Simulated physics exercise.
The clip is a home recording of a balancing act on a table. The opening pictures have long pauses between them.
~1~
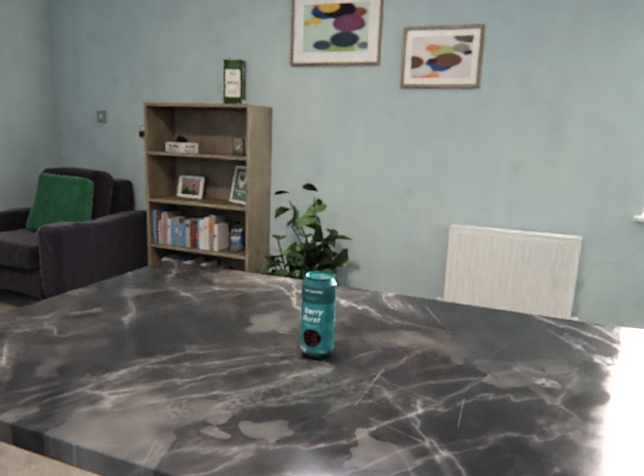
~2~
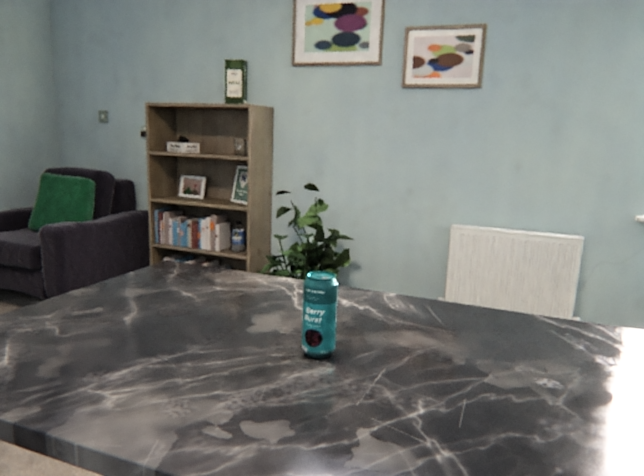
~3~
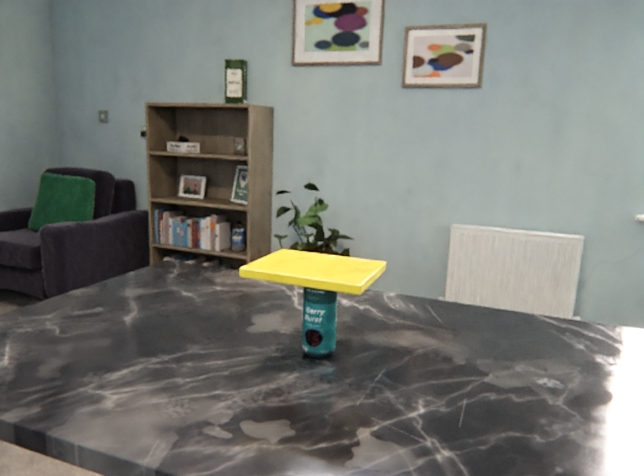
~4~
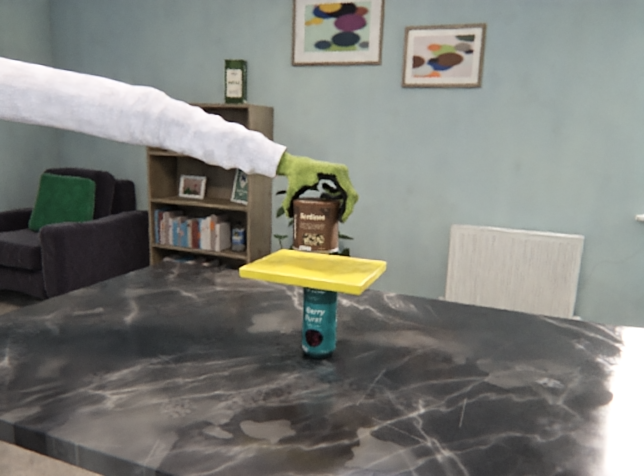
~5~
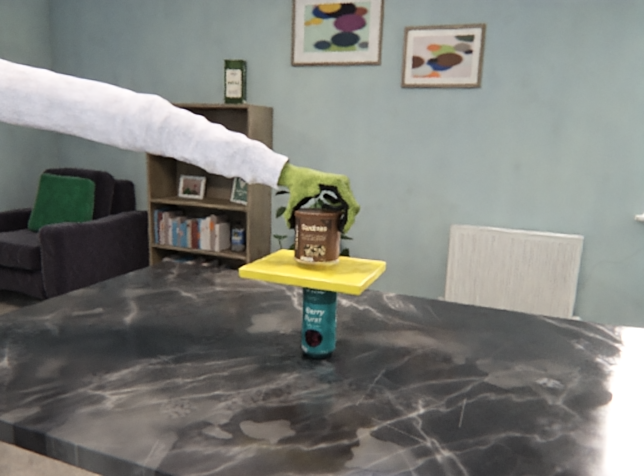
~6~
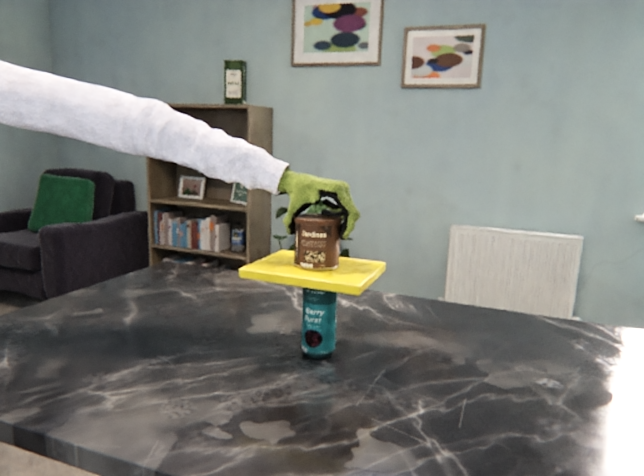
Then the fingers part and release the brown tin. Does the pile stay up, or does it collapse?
It stays up.
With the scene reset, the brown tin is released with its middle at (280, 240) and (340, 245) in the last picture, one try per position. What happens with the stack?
Result one: The stack falls. Result two: The stack stands.
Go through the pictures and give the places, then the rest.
In the first frame, the last thing is not in view yet; turquoise can (318, 315).
In the second frame, the last thing is not in view yet; turquoise can (320, 315).
In the third frame, the last thing is not in view yet; turquoise can (320, 314).
The fourth frame shows still above its spot; brown tin (316, 224); turquoise can (320, 315).
The fifth frame shows still above its spot; brown tin (318, 236); turquoise can (319, 315).
The sixth frame shows in place under the hand; brown tin (317, 241); turquoise can (319, 315).
Then, 0.30 s later than the last frame, all is still.
Then, 0.70 s later than the last frame, brown tin resting near (317, 242).
When it is over, all 3 as before. End places, in pixels of the last picture, brown tin near (317, 242). The stack stays up.
